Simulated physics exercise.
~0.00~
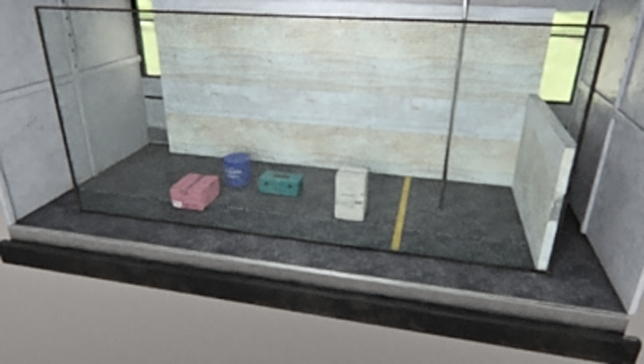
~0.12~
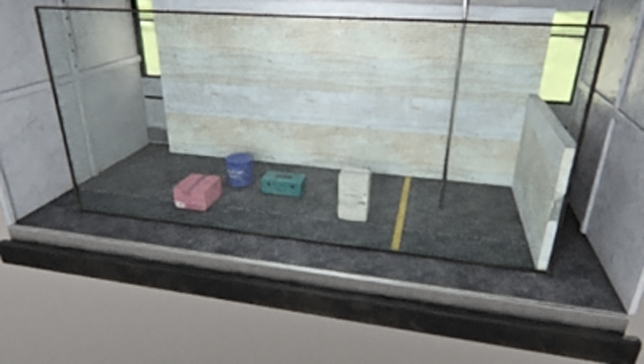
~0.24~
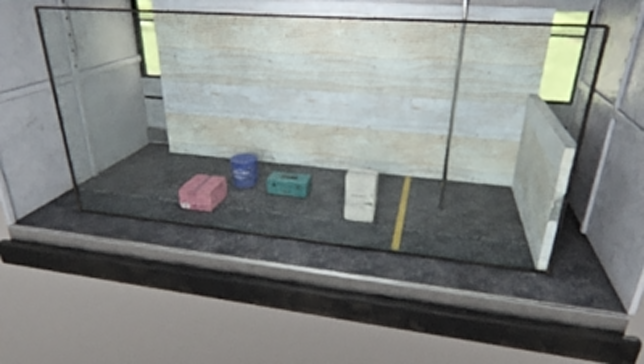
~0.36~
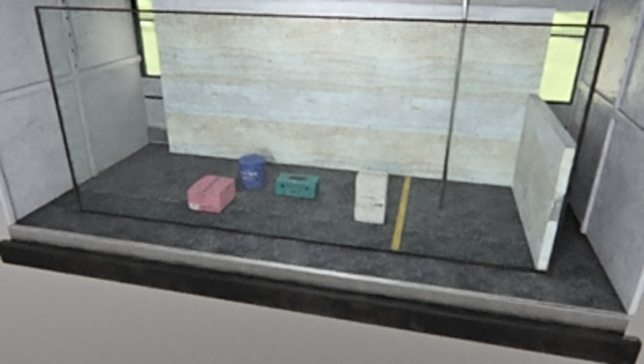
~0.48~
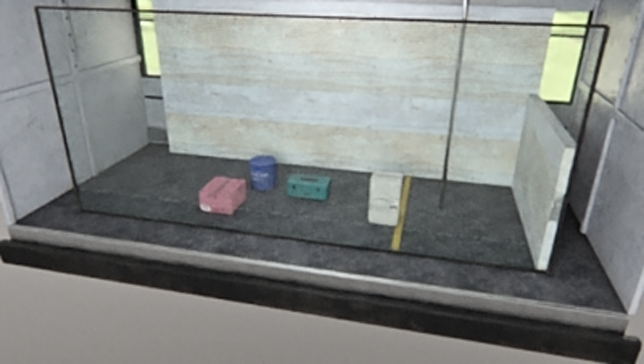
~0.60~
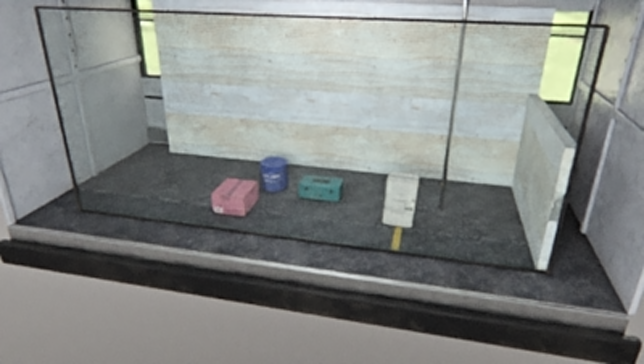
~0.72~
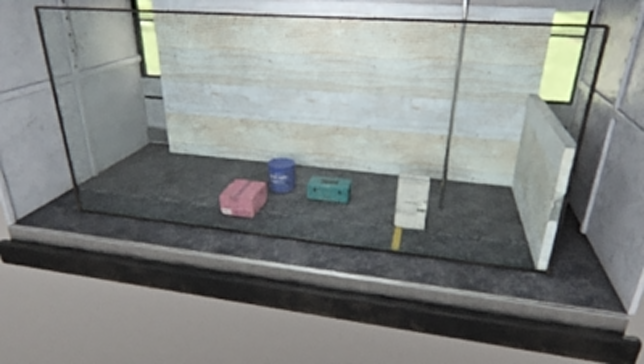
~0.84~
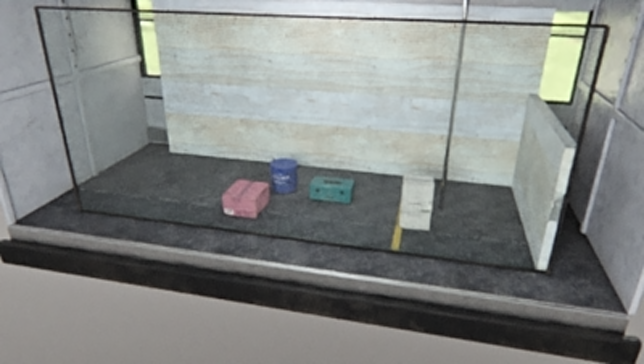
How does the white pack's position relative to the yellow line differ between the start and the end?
At the start the white pack stands to the left of the yellow line, and by the end it stands just past it on the right side.
A white pack, a teal toolbox, a blue bucket and a pink carton stand on the dark floor of a glass-fronted bay, all to the left of a yellow line. At first they barely shift, then they begin sliding slowly to the right together. Their pace picks up, and the white pack, in the lead and still upright, reaches the line and passes over it. The slide then fades to almost nothing. At the end the white pack stands just past the line, while the other three remain short of it.
